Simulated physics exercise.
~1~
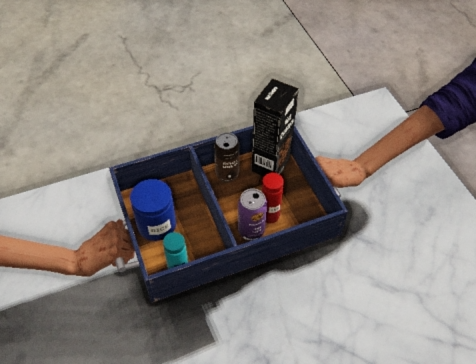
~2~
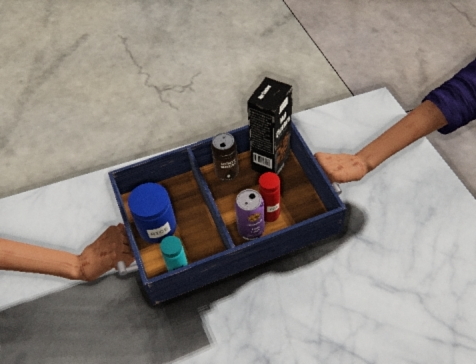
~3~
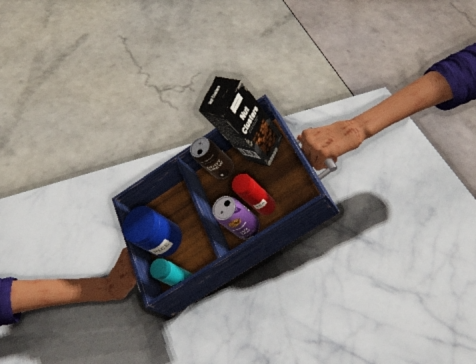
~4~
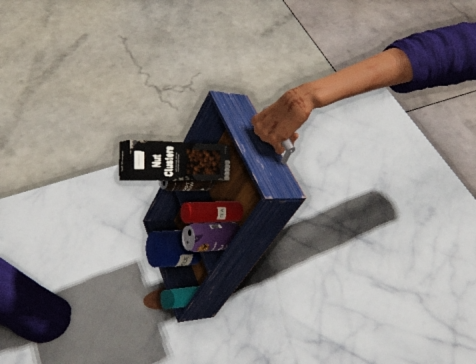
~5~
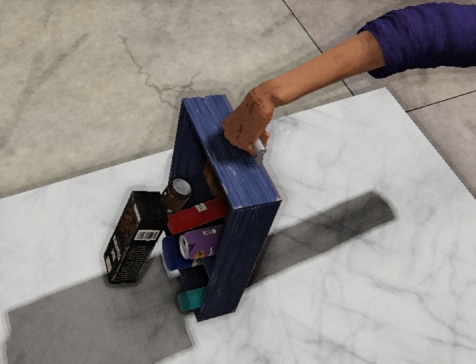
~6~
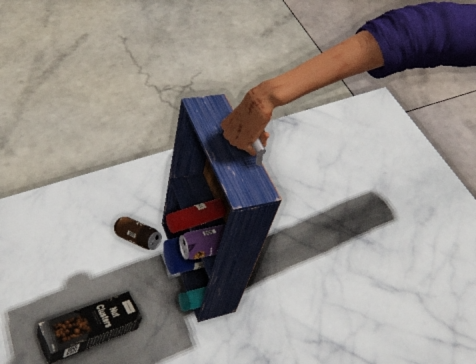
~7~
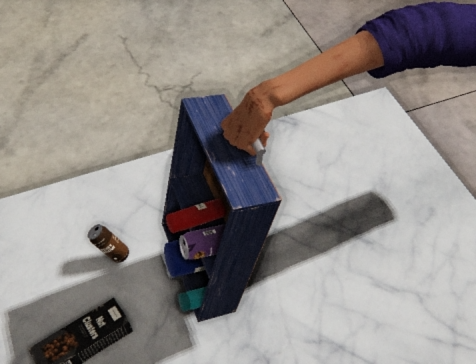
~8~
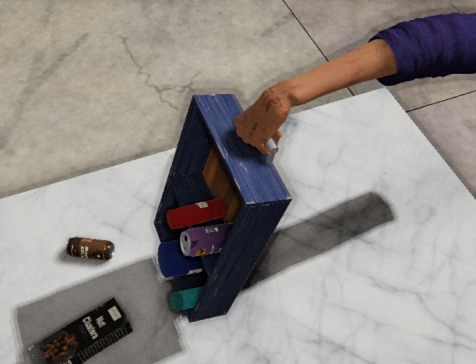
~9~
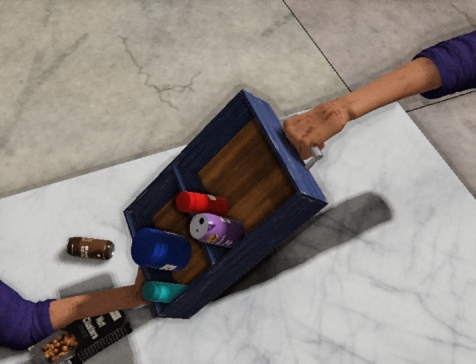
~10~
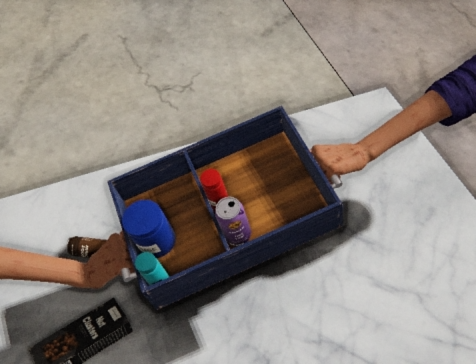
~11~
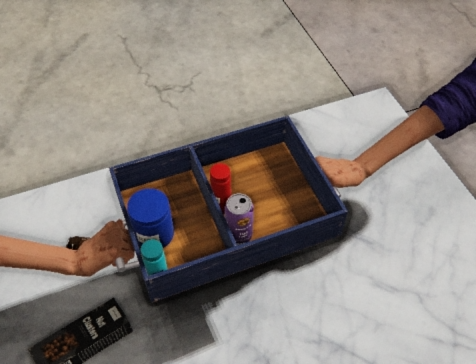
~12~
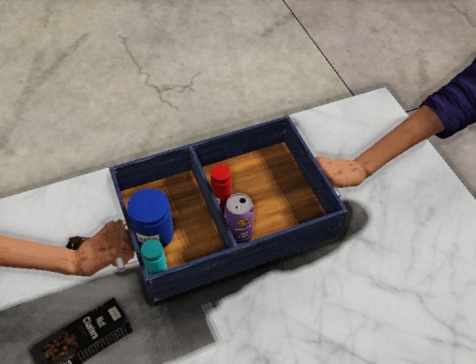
Hands tipping a divided blue crate steeply left, spilling a black carton and brown can, then setting it level with the rest inside.
